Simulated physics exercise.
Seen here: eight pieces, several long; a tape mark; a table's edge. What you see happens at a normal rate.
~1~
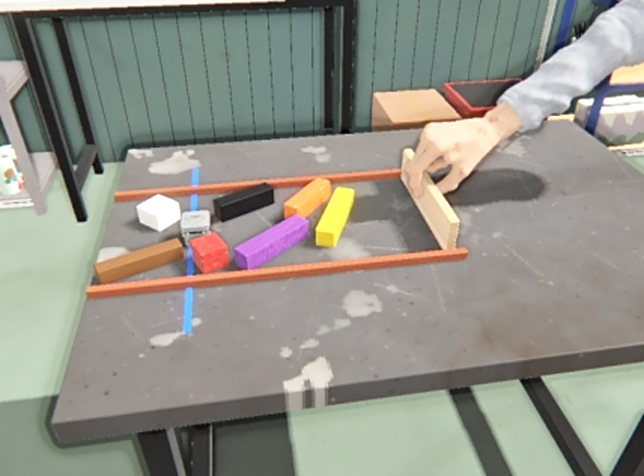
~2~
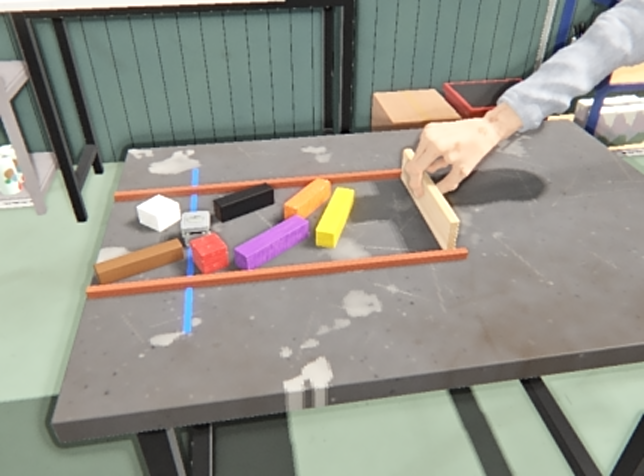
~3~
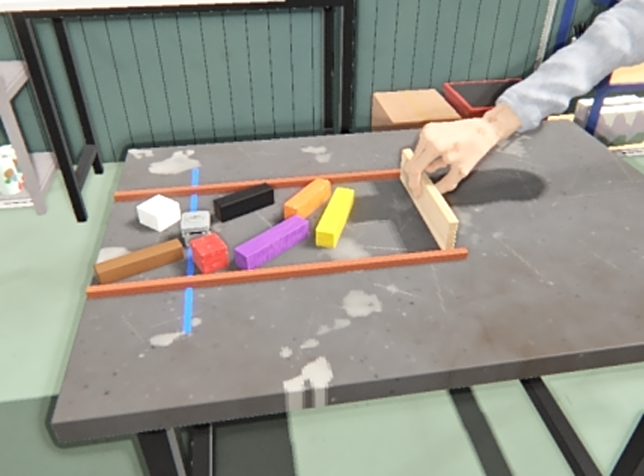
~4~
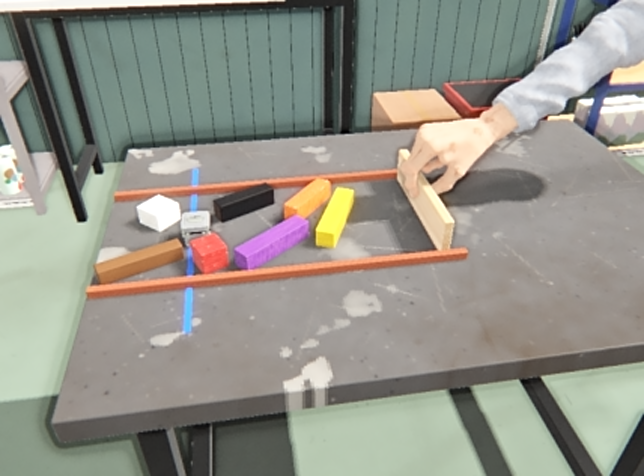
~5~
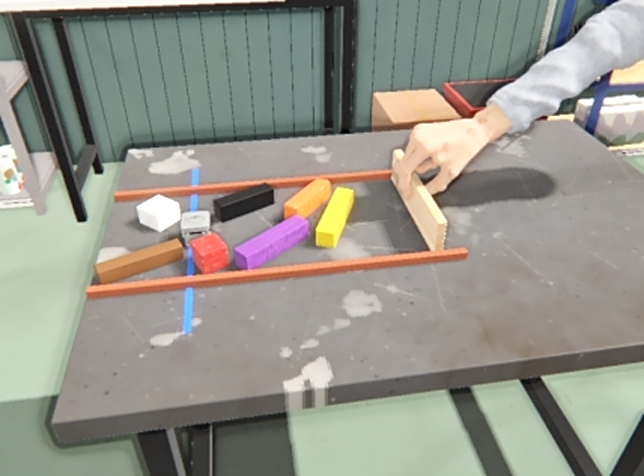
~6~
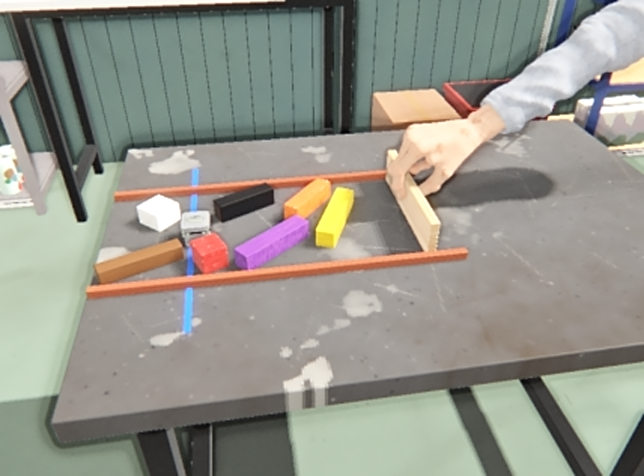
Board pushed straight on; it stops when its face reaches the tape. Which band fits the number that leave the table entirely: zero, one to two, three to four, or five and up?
Turns out no piece gets pushed past the edge and drops.
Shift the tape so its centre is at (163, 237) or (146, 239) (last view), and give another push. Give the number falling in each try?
2, then 4.
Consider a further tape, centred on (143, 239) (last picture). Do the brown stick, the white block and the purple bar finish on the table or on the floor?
Here the brown stick drops down while the white block drops down and the purple bar remains in place.
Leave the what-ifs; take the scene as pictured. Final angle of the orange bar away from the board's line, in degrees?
Roughly 20°.
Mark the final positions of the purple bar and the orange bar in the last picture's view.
Around (161, 251) and around (170, 206).
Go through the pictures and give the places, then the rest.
Brown stick (140, 261); white block (159, 213); grey case (197, 229); board (427, 197); tape (192, 234), in the first picture.
White block (159, 213); orange bar (308, 200), in the second picture.
Grey case (197, 229); yellow stick (336, 216), in the third picture.
Brown stick (140, 261); board (422, 197), in the fourth picture.
White block (159, 213); purple bar (273, 243), in the fifth picture.
Brown stick (140, 261); white block (159, 213); grey case (197, 229); board (410, 199); tape (192, 234), in the sixth picture.
Soon after, none off yet; brown stick at rest near (140, 261); white block at rest near (159, 213); grey case at rest near (197, 229).
In the end, the number that fall off is zero.
